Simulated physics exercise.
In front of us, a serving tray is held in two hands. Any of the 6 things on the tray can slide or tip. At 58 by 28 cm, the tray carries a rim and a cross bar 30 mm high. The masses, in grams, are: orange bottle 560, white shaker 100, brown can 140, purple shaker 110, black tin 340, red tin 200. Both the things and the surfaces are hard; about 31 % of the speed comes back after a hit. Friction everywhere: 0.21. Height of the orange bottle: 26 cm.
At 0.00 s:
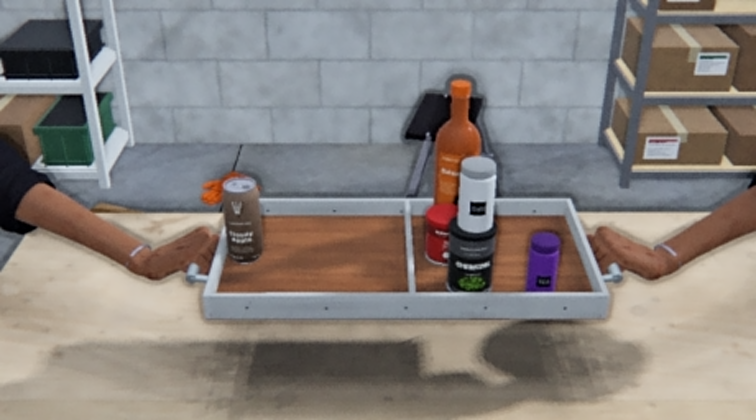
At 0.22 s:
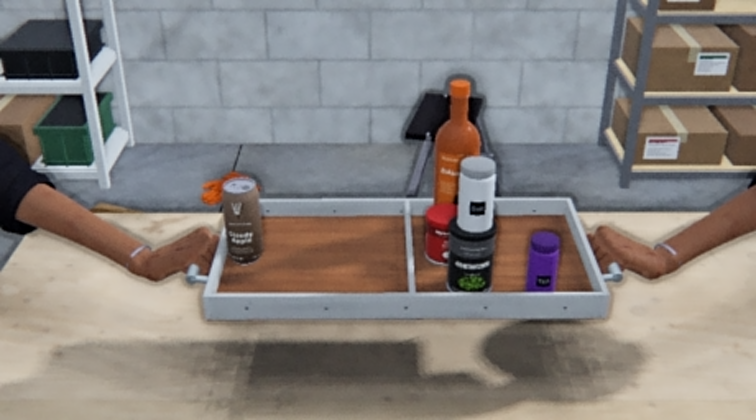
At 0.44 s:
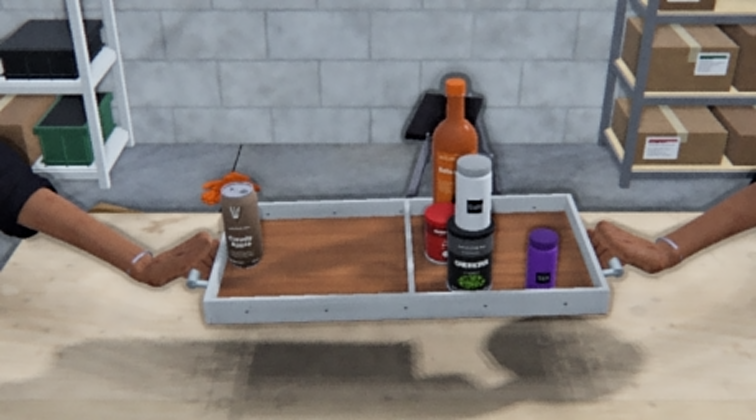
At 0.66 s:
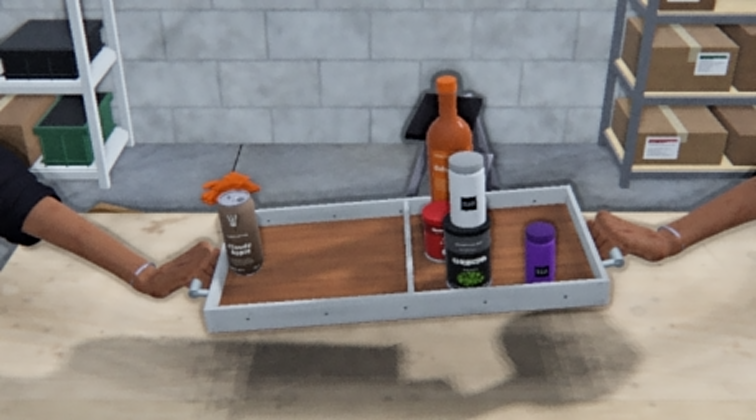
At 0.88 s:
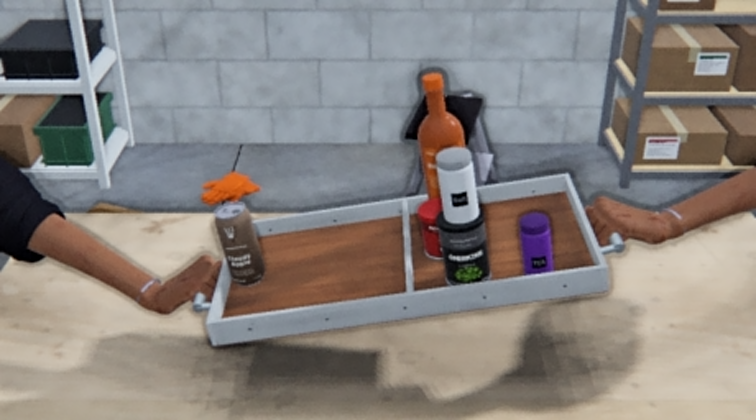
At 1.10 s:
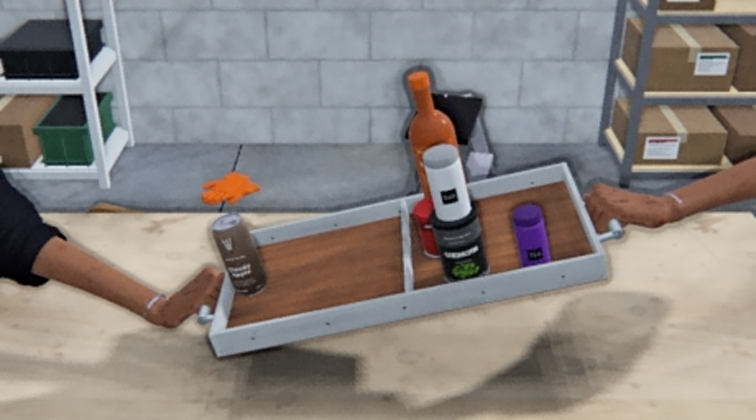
The clip opens with two hands holding a level, divided tray, a brown can on the left and a bottle, tins and shakers on the right. The left hand then lowers as the right hand rises, tilting the tray steadily down to the left, and the items lean along with it.
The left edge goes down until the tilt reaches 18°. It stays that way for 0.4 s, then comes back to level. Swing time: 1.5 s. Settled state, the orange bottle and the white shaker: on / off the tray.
Orange bottle on; white shaker on.
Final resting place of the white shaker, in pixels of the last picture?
At about (249, 271).
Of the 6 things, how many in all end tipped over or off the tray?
2.
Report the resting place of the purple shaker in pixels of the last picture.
It settles somewhere near (466, 273).
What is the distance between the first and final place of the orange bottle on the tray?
Start to finish, roughly 27 cm.
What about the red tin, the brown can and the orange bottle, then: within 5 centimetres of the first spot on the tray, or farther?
Note: Red tin is left in place. Brown can is left in place. Orange bottle departs its position.
By 1.50 s, tray at 18°, left edge down; orange bottle rocked 9° off its seat near (397, 154); white shaker 8 cm from its spot near (386, 196); purple shaker 7 cm from its spot.
By 1.70 s, tray at 18°, left edge down; white shaker rocked 54° off its seat near (324, 277); orange bottle rocked 43° off its seat near (368, 171); purple shaker 11 cm from its spot.
By 2.00 s, tray at 18°, left edge down; orange bottle on its side near (310, 234); white shaker on its side near (257, 311); purple shaker 11 cm from its spot.
When it is over (4.0 s), lying over on the tray, orange bottle and white shaker; not toppled but over 5 cm from the start, purple shaker and black tin; the other 2 within 5 cm of the start. End places, in pixels of the last picture, orange bottle near (310, 209), white shaker near (249, 271).
